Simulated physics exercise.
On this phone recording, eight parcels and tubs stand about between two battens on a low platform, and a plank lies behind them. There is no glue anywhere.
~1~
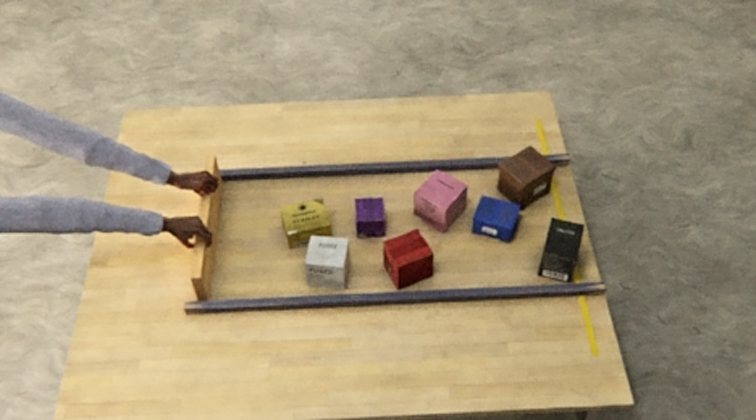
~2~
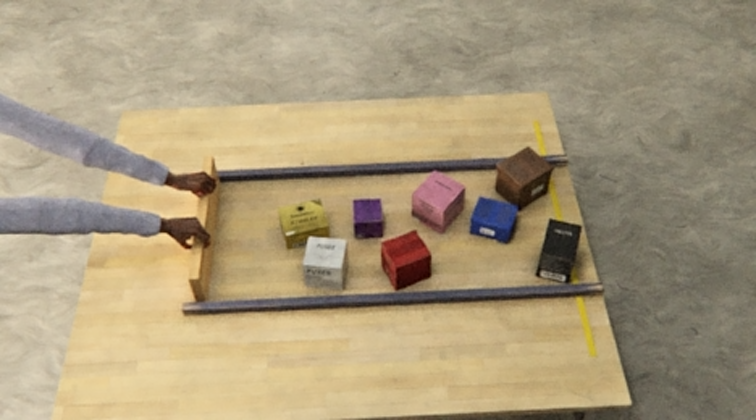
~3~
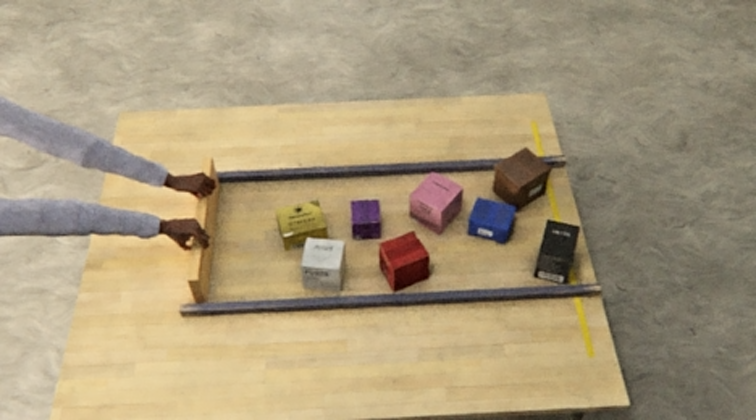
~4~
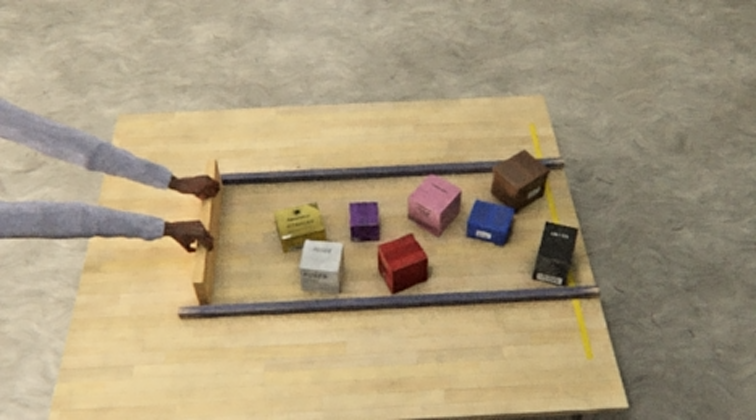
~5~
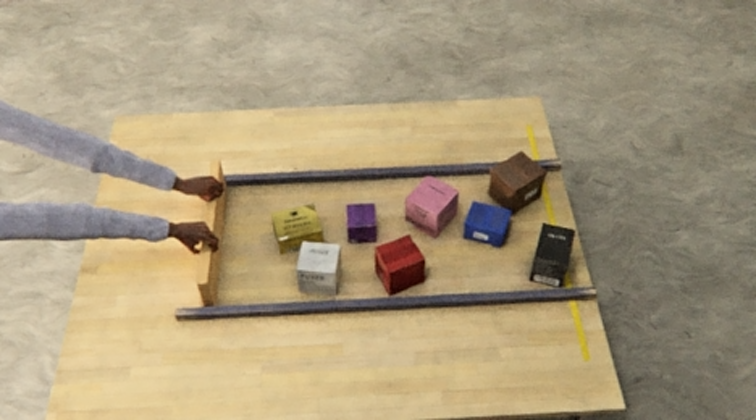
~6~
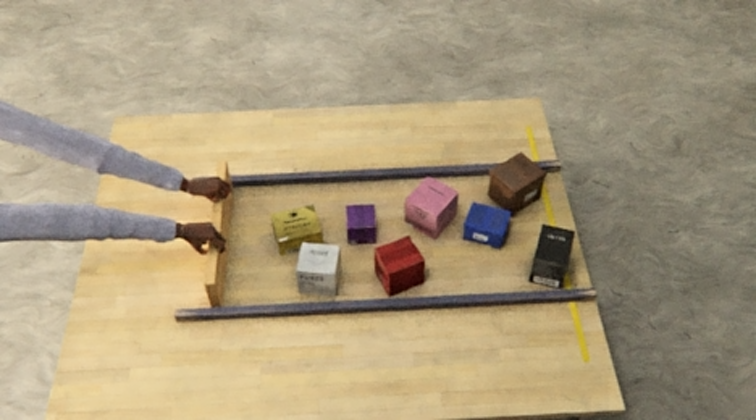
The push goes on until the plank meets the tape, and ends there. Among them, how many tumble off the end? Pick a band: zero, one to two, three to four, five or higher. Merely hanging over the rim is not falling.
Band: Five or higher.
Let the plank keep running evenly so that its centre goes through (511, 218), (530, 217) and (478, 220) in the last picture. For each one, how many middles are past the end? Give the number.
3; 5; 1.
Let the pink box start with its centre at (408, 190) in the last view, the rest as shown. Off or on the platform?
It is safe.
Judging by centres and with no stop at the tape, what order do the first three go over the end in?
Sequence: The brown tote, the black box, the pink box.
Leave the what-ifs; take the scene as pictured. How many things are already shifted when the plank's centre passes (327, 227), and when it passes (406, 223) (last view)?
3 by the first point, 7 by the second.
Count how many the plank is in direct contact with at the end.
Contact count: 1.
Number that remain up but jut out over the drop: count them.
I make it 1.
Soon after, none off yet; black box at rest near (552, 257); brown tote at rest near (516, 185); blue tote at rest near (487, 225).
Then, none off yet; black box at rest near (553, 258); brown tote moved about its own width near (564, 177); blue tote moved about its own width near (523, 232).
At rest, the number that fall off is five or more; fallen, yellow box, purple box, red box, pink box, blue tote, brown tote and black box.
